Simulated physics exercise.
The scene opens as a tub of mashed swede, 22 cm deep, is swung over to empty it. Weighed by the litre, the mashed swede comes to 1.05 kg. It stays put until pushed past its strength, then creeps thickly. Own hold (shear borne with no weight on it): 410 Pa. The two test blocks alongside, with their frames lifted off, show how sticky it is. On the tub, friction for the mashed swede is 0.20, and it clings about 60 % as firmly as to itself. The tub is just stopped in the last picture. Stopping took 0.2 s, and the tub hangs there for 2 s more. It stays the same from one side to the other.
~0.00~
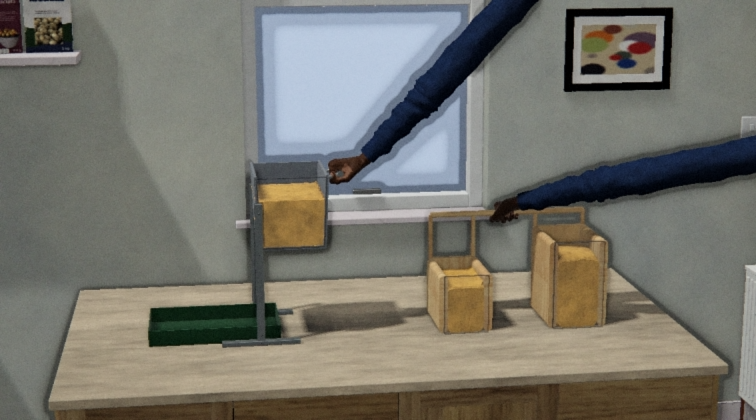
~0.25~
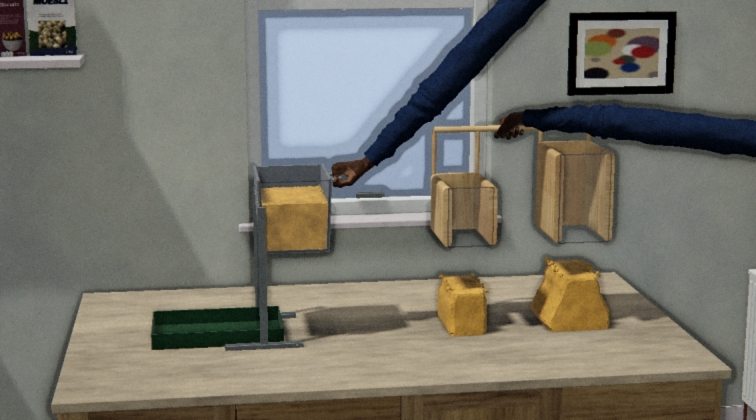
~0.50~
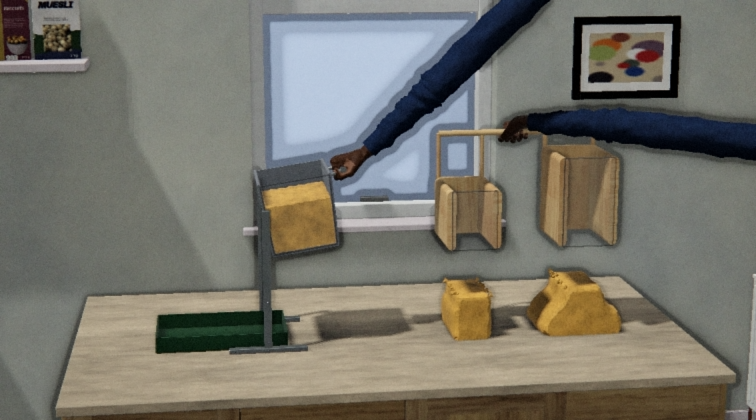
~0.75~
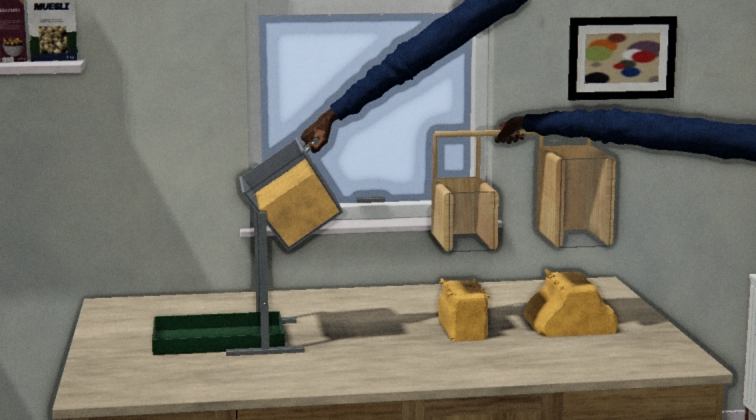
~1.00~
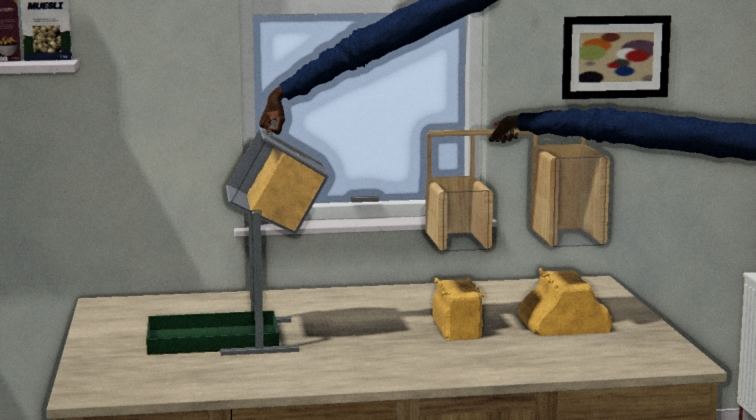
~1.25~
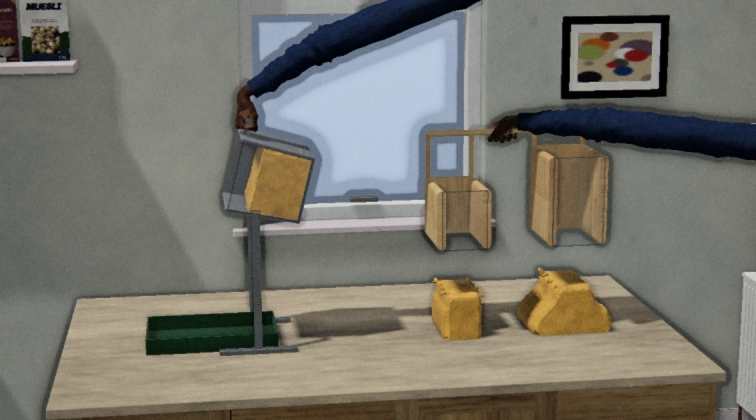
Two open wooden moulds are lifted by a hand off yellow blocks, the right one slumping wider, while another hand swings a clear-sided tub of yellow mash on a stand leftward, tilting it steeply above a green tray.
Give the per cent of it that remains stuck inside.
Some 100 per cent remains inside.
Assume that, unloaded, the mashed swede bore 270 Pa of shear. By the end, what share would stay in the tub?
That comes out at roughly 100 %.
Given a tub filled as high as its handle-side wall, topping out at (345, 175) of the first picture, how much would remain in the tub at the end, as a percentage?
I'd put it at close to 100 per cent.
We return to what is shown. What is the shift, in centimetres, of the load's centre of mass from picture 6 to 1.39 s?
Roughly 0 centimetres.
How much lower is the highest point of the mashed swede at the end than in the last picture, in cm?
Roughly 0 cm.
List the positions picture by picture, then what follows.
Handle-side rim at (326, 176), tilt 0 degrees; top of the mashed swede at (314, 199); blocks stand 15 cm, 23 cm (left to right), in the first frame.
Handle-side rim at (329, 180), tilt 0 degrees; top of the mashed swede at (318, 202); blocks stand 15 cm, 18 cm (left to right), in the second frame.
Handle-side rim at (328, 174), tilt 8 degrees; top of the mashed swede at (326, 197); blocks stand 15 cm, 16 cm (left to right), in the third frame.
Handle-side rim at (302, 153), tilt 34 degrees; top of the mashed swede at (311, 174); blocks stand 15 cm, 16 cm (left to right), in the fourth frame.
Handle-side rim at (264, 141), tilt 60 degrees; top of the mashed swede at (286, 156); blocks stand 15 cm, 16 cm (left to right), in the fifth frame.
Handle-side rim at (242, 142), tilt 76 degrees; top of the mashed swede at (267, 152); blocks stand 15 cm, 16 cm (left to right), in the sixth frame.
After 1.39 s, the tub is at 76 degrees and holds 100 %.
After 1.56 s, the tub is at 76 degrees and holds 100 %.
After 1.73 s, the tub is at 76 degrees and holds 100 %.
After 1.90 s, the tub is at 76 degrees and holds 100 %.
After 3.25 s, at the end, the tub is at 76 degrees and holds 100 %.
